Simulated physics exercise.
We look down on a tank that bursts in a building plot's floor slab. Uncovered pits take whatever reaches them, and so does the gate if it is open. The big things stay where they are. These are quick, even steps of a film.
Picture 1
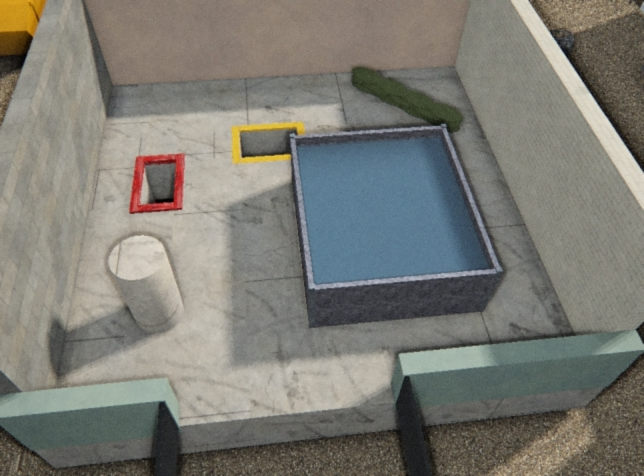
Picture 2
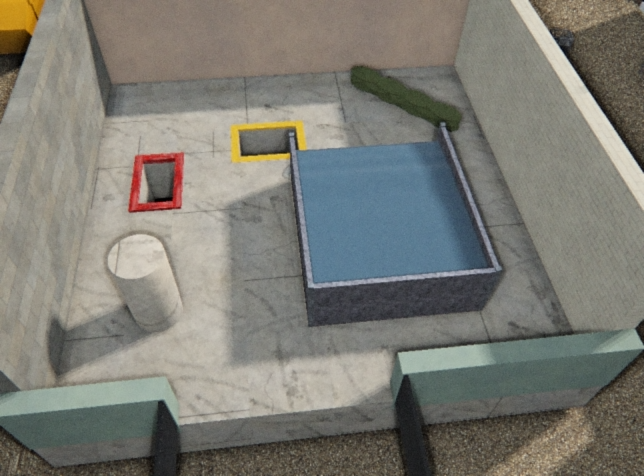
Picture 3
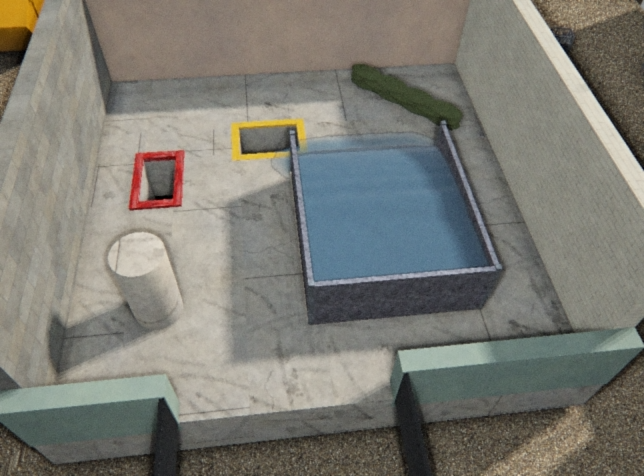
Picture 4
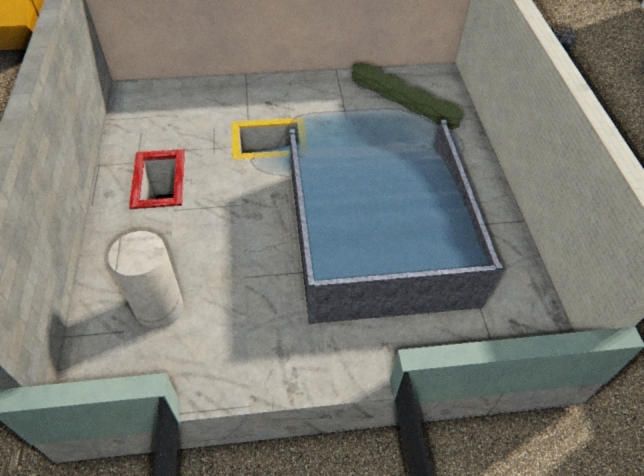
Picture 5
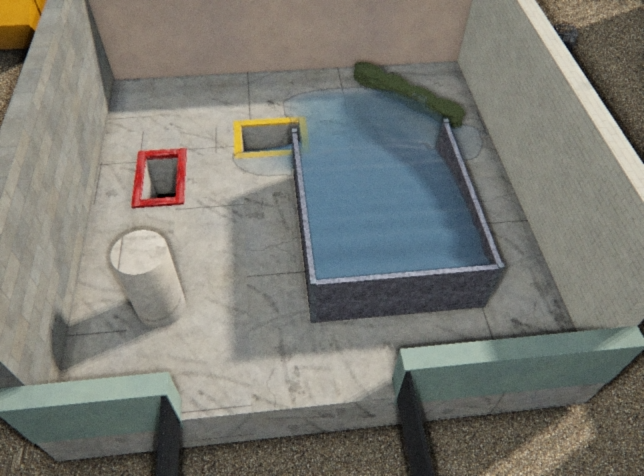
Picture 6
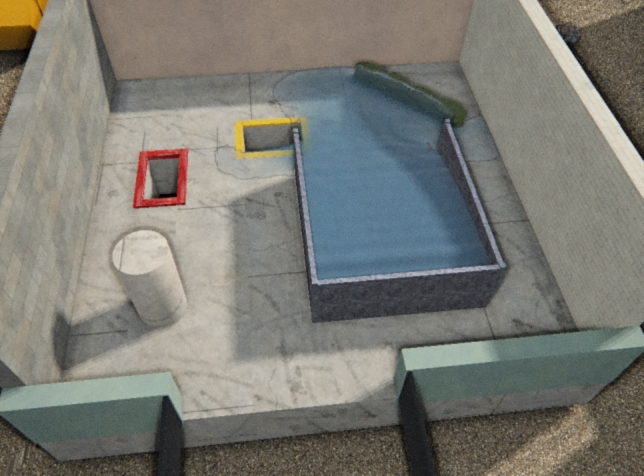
The back wall of a square tank of blue water vanished, and the water poured out across the pale slab, spreading around the yellow-framed opening and against the strip of green hedge behind.
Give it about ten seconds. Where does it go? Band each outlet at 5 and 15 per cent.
The gate takes between 5 and 15 %; the yellow pit takes more than 15 %; the red pit takes between 5 and 15 %.
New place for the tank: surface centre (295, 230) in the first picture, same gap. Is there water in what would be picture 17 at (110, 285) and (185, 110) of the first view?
In that order: Dry, under water.
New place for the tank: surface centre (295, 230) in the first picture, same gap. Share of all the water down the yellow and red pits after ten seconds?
Per cent: Yellow 55, red 4.
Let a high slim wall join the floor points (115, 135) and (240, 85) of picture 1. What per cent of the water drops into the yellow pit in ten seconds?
Per cent: Yellow 35.
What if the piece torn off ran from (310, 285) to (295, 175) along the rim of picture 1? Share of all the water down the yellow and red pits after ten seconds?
In per cent: Yellow 10, red 14.
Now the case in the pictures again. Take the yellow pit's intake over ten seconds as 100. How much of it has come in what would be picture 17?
About 35 per cent.
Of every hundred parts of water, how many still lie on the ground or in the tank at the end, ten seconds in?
I make it 58 per cent.
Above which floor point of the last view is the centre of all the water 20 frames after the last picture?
At about (316, 144).
A moment on, water covers 25 % of the floor; the gate 0 %, the yellow pit 5 %, the red pit 0 %.
Next, water covers 45 % of the floor; the gate 0 %, the yellow pit 9 %, the red pit 0 %.
Then, water covers 65 % of the floor; the gate 0 %, the yellow pit 12 %, the red pit 1 %.
Later, water covers 95 % of the floor; the gate 0 %, the yellow pit 19 %, the red pit 6 %.
In the end, water covers 95 % of the floor; the gate 8 %, the yellow pit 26 %, the red pit 8 %.
